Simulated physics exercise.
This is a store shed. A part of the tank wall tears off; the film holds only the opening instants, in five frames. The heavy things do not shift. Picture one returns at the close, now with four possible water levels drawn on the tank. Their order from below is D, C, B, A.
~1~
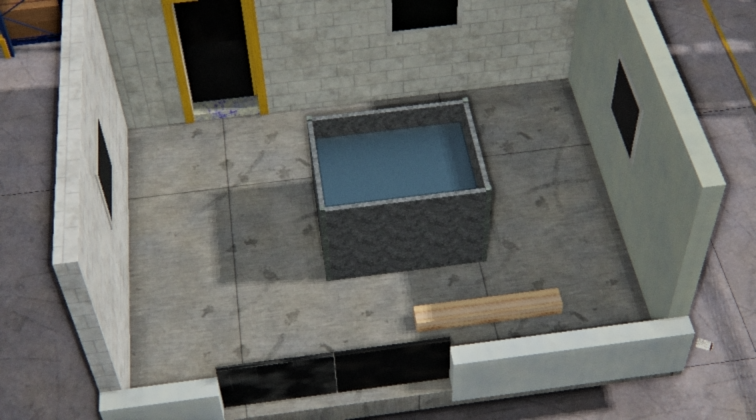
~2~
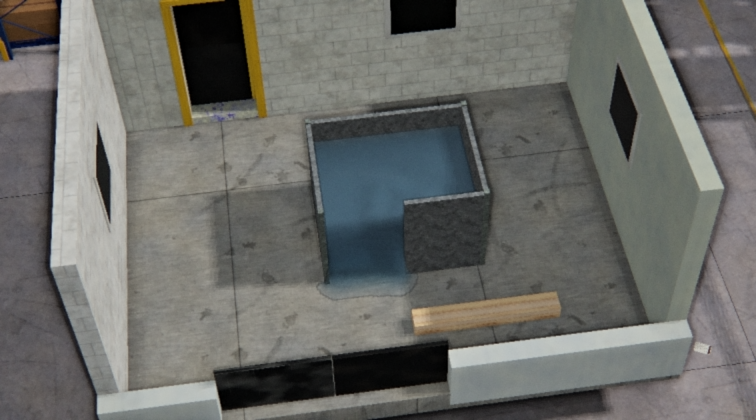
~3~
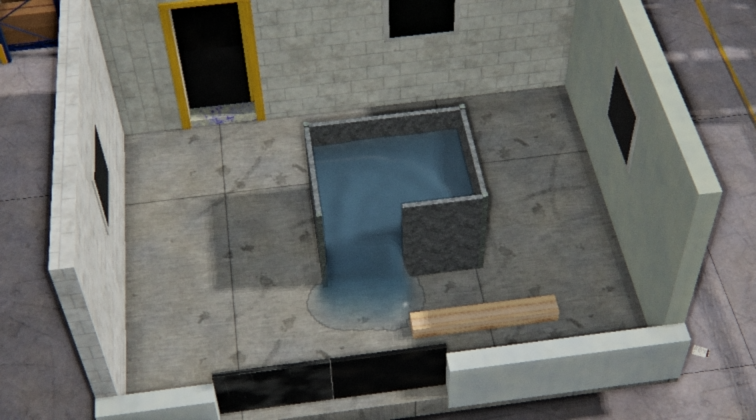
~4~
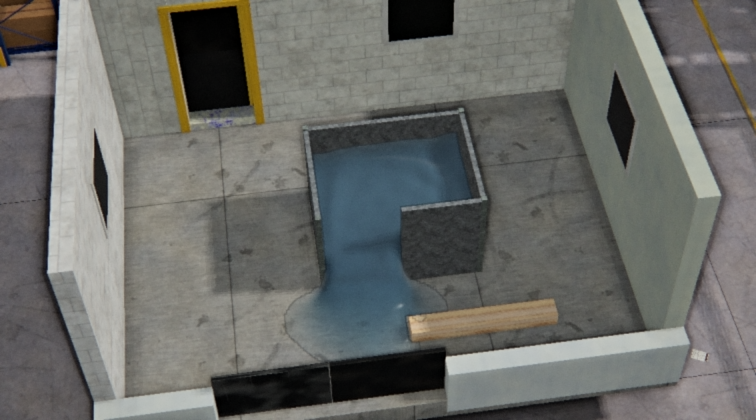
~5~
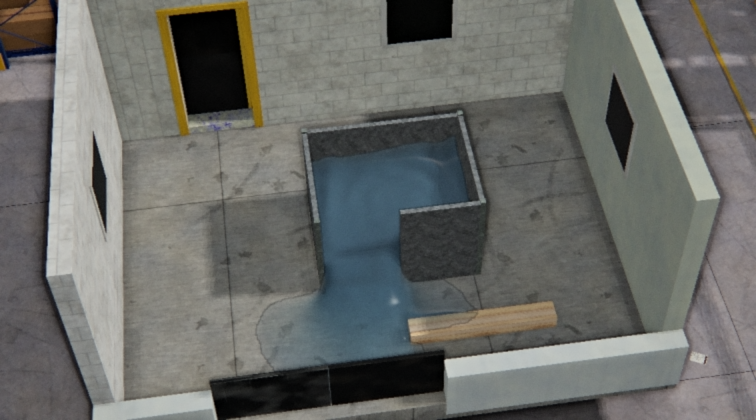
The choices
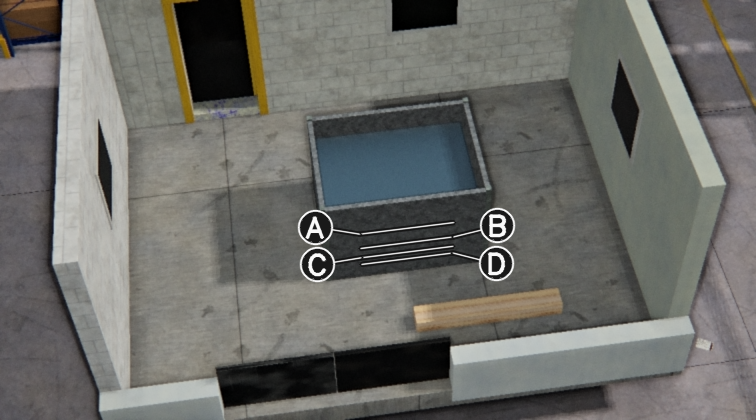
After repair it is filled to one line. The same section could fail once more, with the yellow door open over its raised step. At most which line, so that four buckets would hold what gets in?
Take A.
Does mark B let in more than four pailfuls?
No, not at all.
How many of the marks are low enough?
All of them.
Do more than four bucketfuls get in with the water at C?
No, not at all.
On the marked copy, A at (407, 228); B at (407, 242); C at (407, 252); D at (407, 258); from the bottom up D, C, B, A.
Choosing A, a bucket or two gets in.
Choosing B, nothing gets over.
Choosing C, nothing gets over.
Choosing D, nothing gets over.
